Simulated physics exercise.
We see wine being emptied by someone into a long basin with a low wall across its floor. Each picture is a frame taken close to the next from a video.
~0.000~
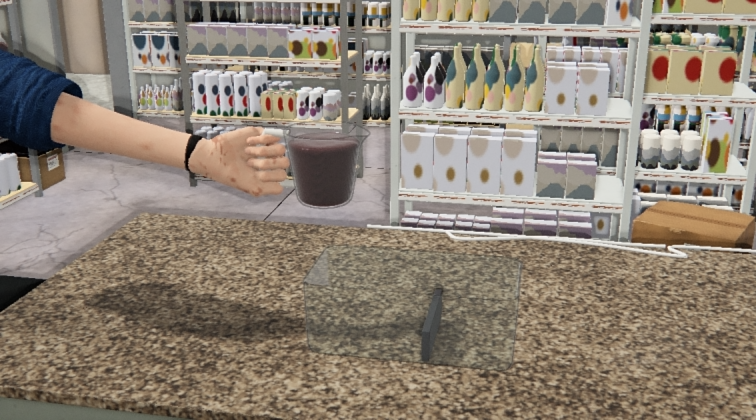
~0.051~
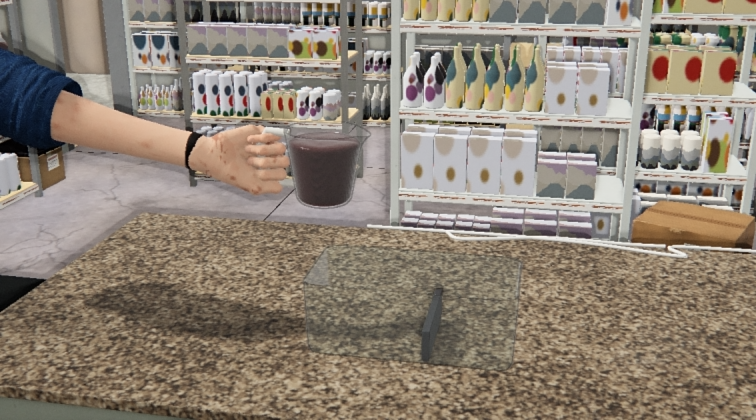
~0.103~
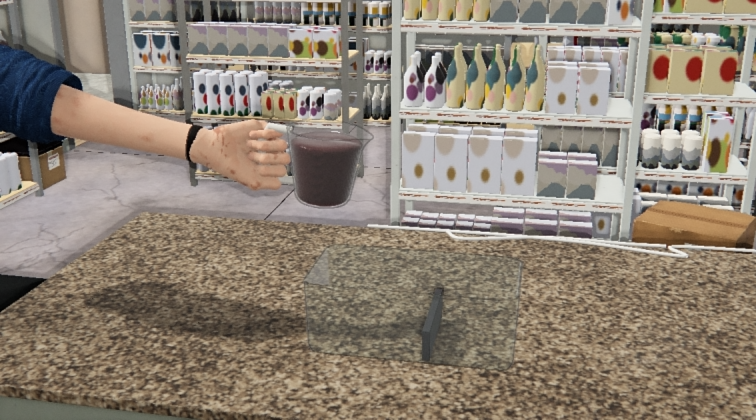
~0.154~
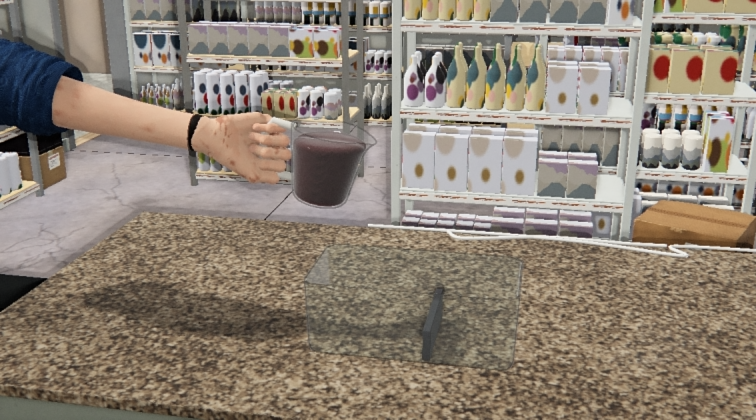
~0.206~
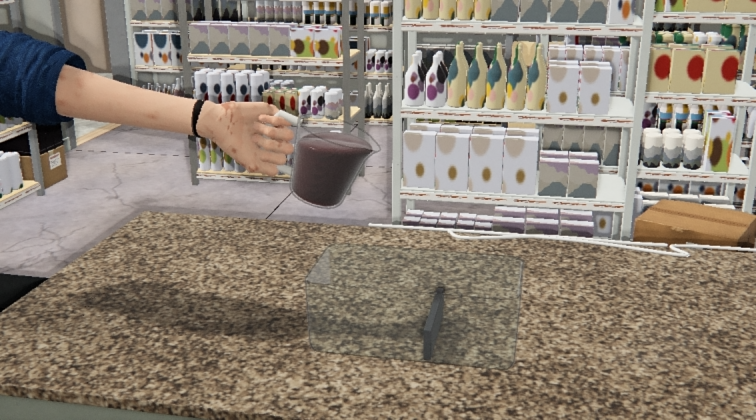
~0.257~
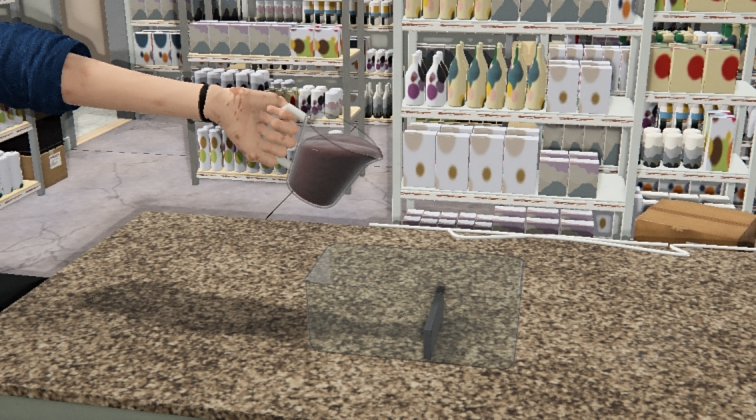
In a shop lined with stocked shelves, a hand reaching in from the left holds a clear cup of dark wine above a glass basin on a speckled counter. The cup stays almost upright at first, then the hand tilts it steadily rightward, until the wine reaches the lip at its lowered right side.
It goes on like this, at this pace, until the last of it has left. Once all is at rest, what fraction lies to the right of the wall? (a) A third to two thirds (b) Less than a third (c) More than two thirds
Option b: Less than a third.
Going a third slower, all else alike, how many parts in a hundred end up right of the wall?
Some 15 per cent.
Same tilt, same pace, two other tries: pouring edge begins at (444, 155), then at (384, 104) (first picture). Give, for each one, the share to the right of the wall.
Roughly 80 percent on the first try and 70 percent on the second.
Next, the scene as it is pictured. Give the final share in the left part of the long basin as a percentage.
Roughly 85 percent of it.
A moment on, the measuring jug is tipped on its side and 56 per cent is still to pour, 11 is left of the wall and 3 right of it.
Next, the measuring jug is tipped on its side and 16 per cent is still to pour, 56 is left of the wall and 9 right of it.
Then the measuring jug is tipped on its side and 3 per cent is still to pour, 78 is left of the wall and 9 right of it.
Later the measuring jug is tipped on its side and 0 per cent is still to pour, 85 is left of the wall and 10 right of it.
In the end 86 per cent lies left of the wall, 10 right of it and 4 outside.
